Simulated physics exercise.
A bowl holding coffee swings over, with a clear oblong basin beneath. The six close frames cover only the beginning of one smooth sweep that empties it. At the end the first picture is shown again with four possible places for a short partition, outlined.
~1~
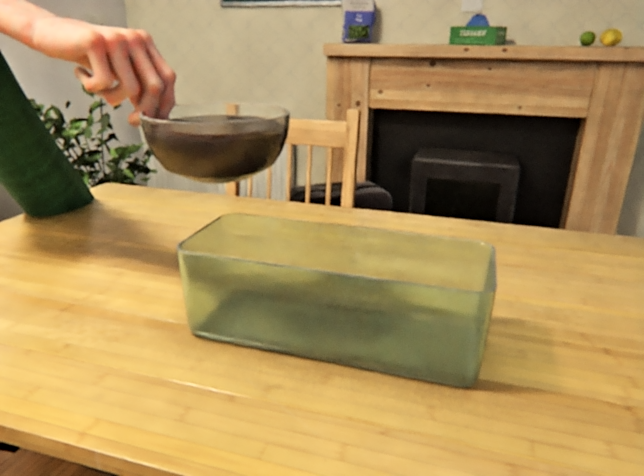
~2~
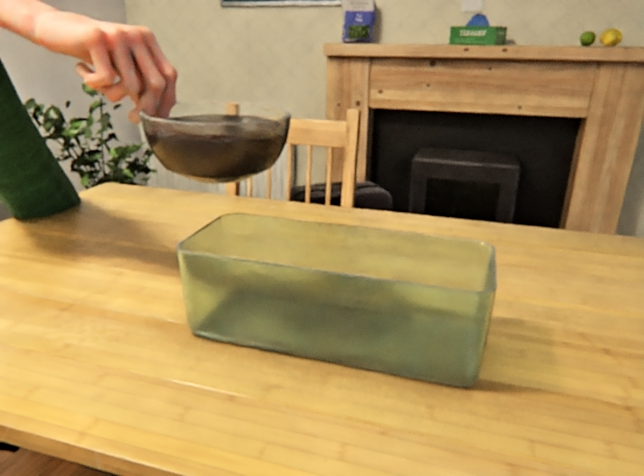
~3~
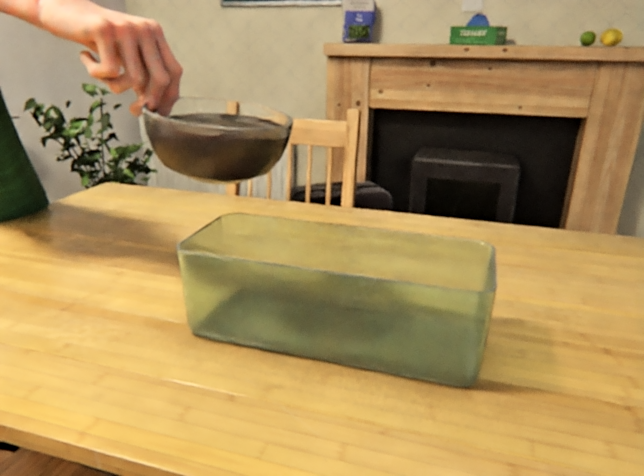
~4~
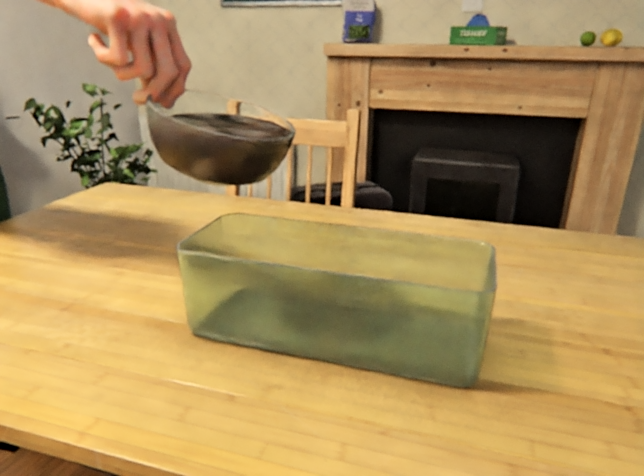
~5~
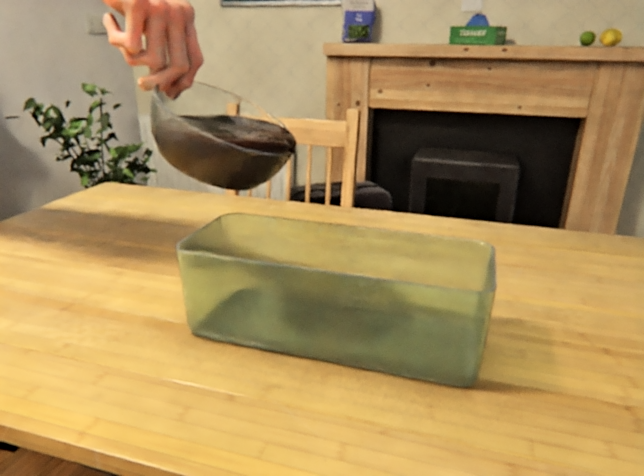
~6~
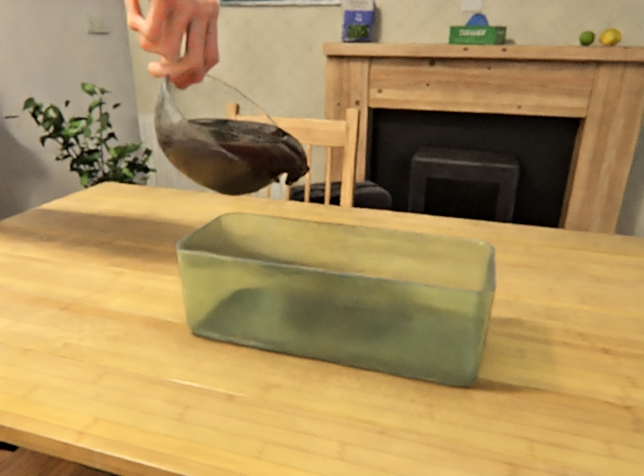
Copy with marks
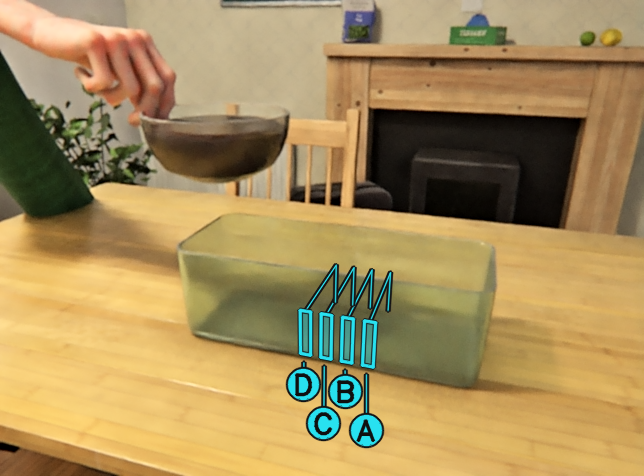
In a room with a wooden fireplace and a leafy plant at the back, a fixed view looks slightly down across a pale wooden table. A clear, greenish oblong basin sits on the table, and above its left side a hand holds a see-through bowl of dark coffee. The hand tilts the bowl steadily rightward, and the coffee slides to the lip and just begins to pass over it.
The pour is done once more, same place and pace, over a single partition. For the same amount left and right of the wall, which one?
D works best here.
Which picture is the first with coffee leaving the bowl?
Picture 5.
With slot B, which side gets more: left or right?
The left side.
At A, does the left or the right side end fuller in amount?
The left one.
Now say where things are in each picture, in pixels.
Upright, lip at (282, 115); basin from (191, 329) to (478, 383); nothing has left yet.
Upright, lip at (283, 117); nothing has left yet.
Tipped about 7°, lip at (286, 124); nothing has left yet.
Tipped about 15°, lip at (288, 135); nothing has left yet.
Tipped about 26°, lip at (289, 150); coffee is over the lip, down to (293, 151).
Tipped about 38°, lip at (287, 166); coffee is over the lip, down to (288, 182).
On the marked copy, A at (366, 374); B at (345, 370); C at (324, 366); D at (303, 362).
For slot A, about 87 % ends left of the wall and 7 % right of it; 5 % is lost outside.
For slot B, about 87 % ends left of the wall and 8 % right of it; 5 % is lost outside.
For slot C, about 72 % ends left of the wall and 20 % right of it; 8 % is lost outside.
For slot D, about 47 % ends left of the wall and 48 % right of it; 4 % is lost outside.
